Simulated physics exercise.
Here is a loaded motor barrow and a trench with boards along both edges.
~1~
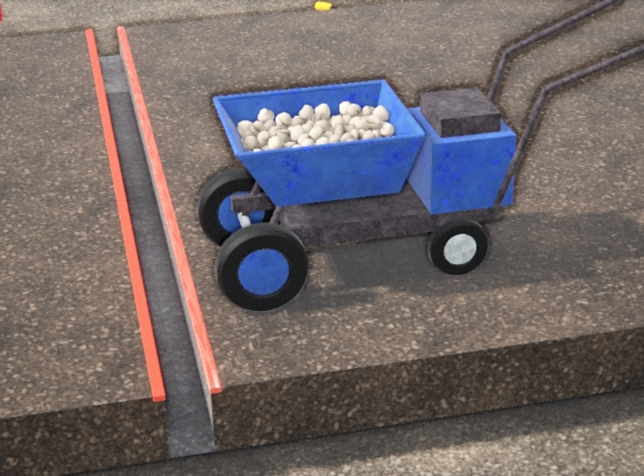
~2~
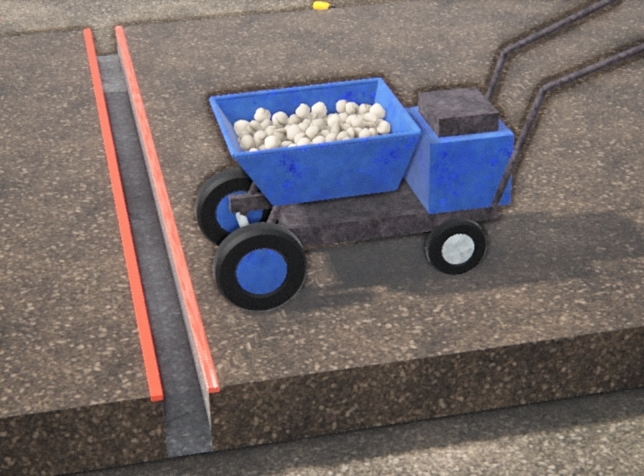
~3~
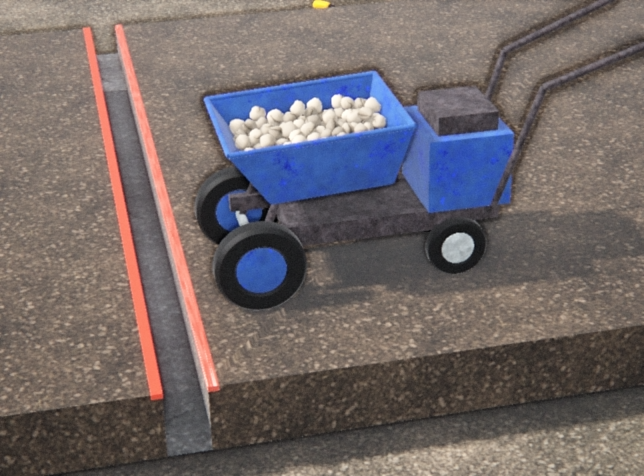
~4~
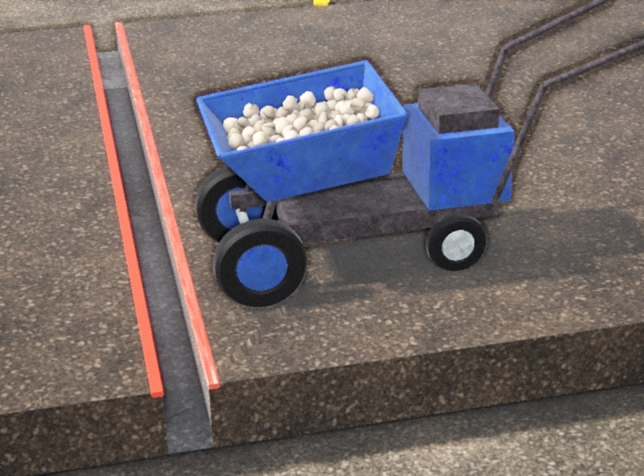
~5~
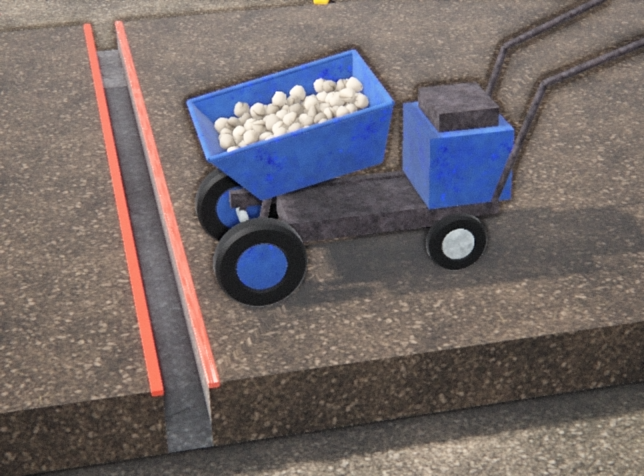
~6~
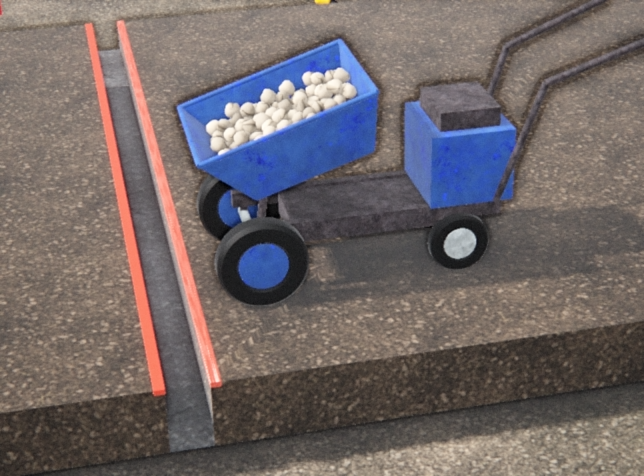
A blue motor barrow loaded with pale, rounded stones stood beside a narrow trench edged with red boards, and its skip, level at first, gradually tilted toward the trench on the left.
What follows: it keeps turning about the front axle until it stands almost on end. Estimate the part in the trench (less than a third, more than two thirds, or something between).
The trench ends with less than a third of it.
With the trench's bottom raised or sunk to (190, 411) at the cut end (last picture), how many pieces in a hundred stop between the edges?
Roughly 10 in a hundred.
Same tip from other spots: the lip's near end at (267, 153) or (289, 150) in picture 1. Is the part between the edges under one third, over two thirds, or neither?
In turn: Under a third; between a third and two thirds.
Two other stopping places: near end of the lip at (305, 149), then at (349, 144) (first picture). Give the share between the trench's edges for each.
Roughly 60 per cent, and 60 per cent.
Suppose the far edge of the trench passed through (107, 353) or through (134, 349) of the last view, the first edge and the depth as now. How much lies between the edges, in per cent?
Roughly 40 per cent, and 10 per cent.
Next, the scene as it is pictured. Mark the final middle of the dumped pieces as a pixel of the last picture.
Near (73, 291).
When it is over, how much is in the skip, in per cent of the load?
Some 0 per cent.
Just after the last frame, skip tipped steeply; every one in the skip.
A moment on, skip tipped right over; the larger part in the skip; roughly a quarter beyond it; just a few falling.
Further on, skip tipped right over; about a tenth in the skip; just a few in or heaped over the trench; the larger part beyond it.
When it is over, skip tipped right over; about a tenth in or heaped over the trench; almost all beyond it.
